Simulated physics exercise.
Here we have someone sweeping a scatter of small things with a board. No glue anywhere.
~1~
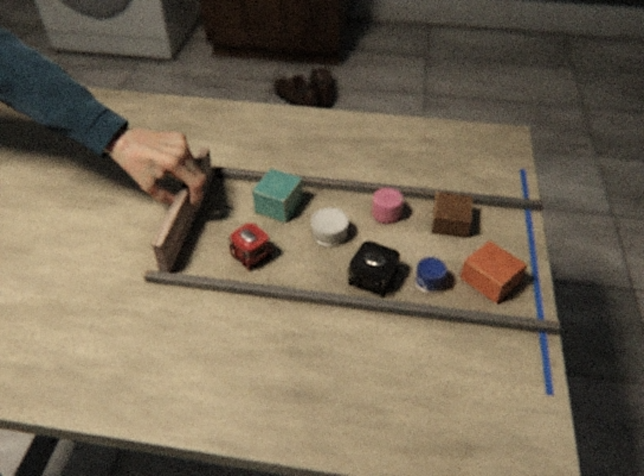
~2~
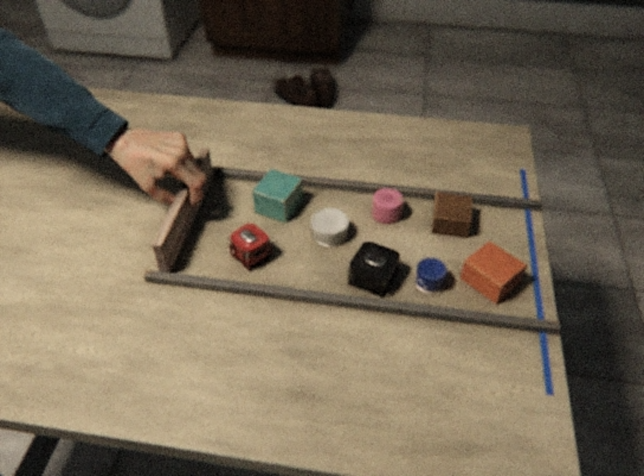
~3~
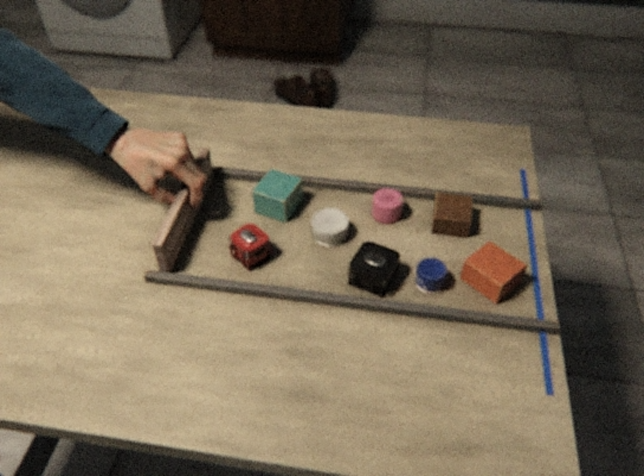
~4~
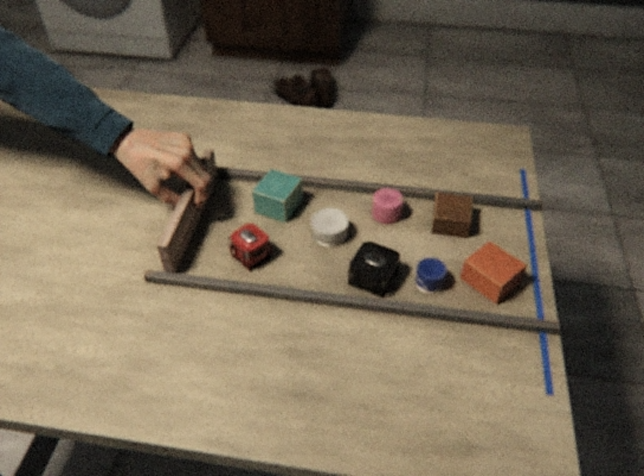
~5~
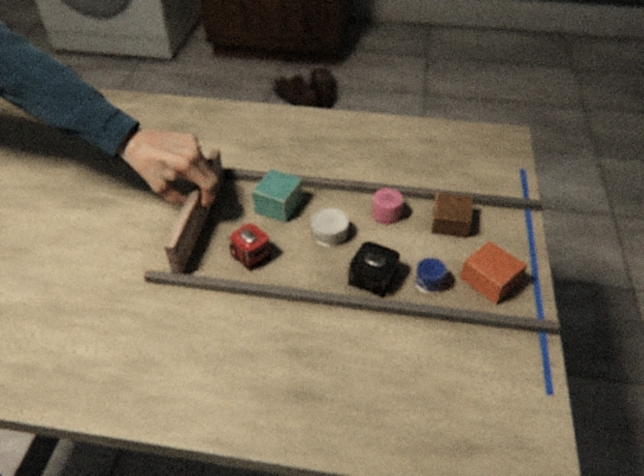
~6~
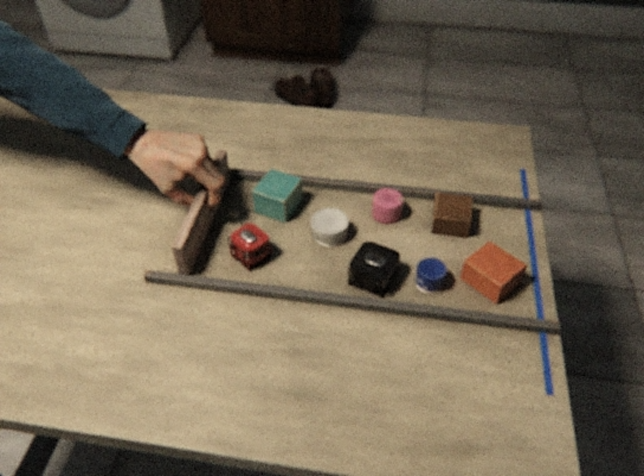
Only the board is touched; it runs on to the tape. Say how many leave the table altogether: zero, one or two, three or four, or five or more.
The number that fall off is five or more.
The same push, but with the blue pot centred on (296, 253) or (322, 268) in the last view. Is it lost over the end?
In that order, it tumbles off; holds on.
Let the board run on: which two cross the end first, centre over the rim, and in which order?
In order: The brown block, the blue pot.
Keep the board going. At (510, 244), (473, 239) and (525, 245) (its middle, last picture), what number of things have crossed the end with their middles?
Past the end: 5, 2 and 5.
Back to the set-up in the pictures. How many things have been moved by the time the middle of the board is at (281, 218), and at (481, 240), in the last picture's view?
At the one place 2, at the other 8.
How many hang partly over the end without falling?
The number is 1.
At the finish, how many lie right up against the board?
The number is 1.
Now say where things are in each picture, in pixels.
Orange block (493, 272); brown block (452, 215); blue pot (431, 275); board (186, 207); tape (534, 262), in the first frame.
Brown block (452, 215); red case (250, 246), in the second frame.
Blue pot (431, 276); white tin (330, 228), in the third frame.
Orange block (493, 272); turquoise block (278, 196), in the fourth frame.
Brown block (452, 215); pink lid (387, 206), in the fifth frame.
Orange block (493, 272); brown block (452, 215); blue pot (431, 276); board (205, 210); tape (534, 262), in the sixth frame.
Soon after, none off yet; orange block at rest near (493, 272); brown block at rest near (452, 215); blue pot at rest near (431, 276).
In the end, the number that fall off is five or more; gone, turquoise block, white tin, black case, pink lid, blue pot, brown block and orange block.
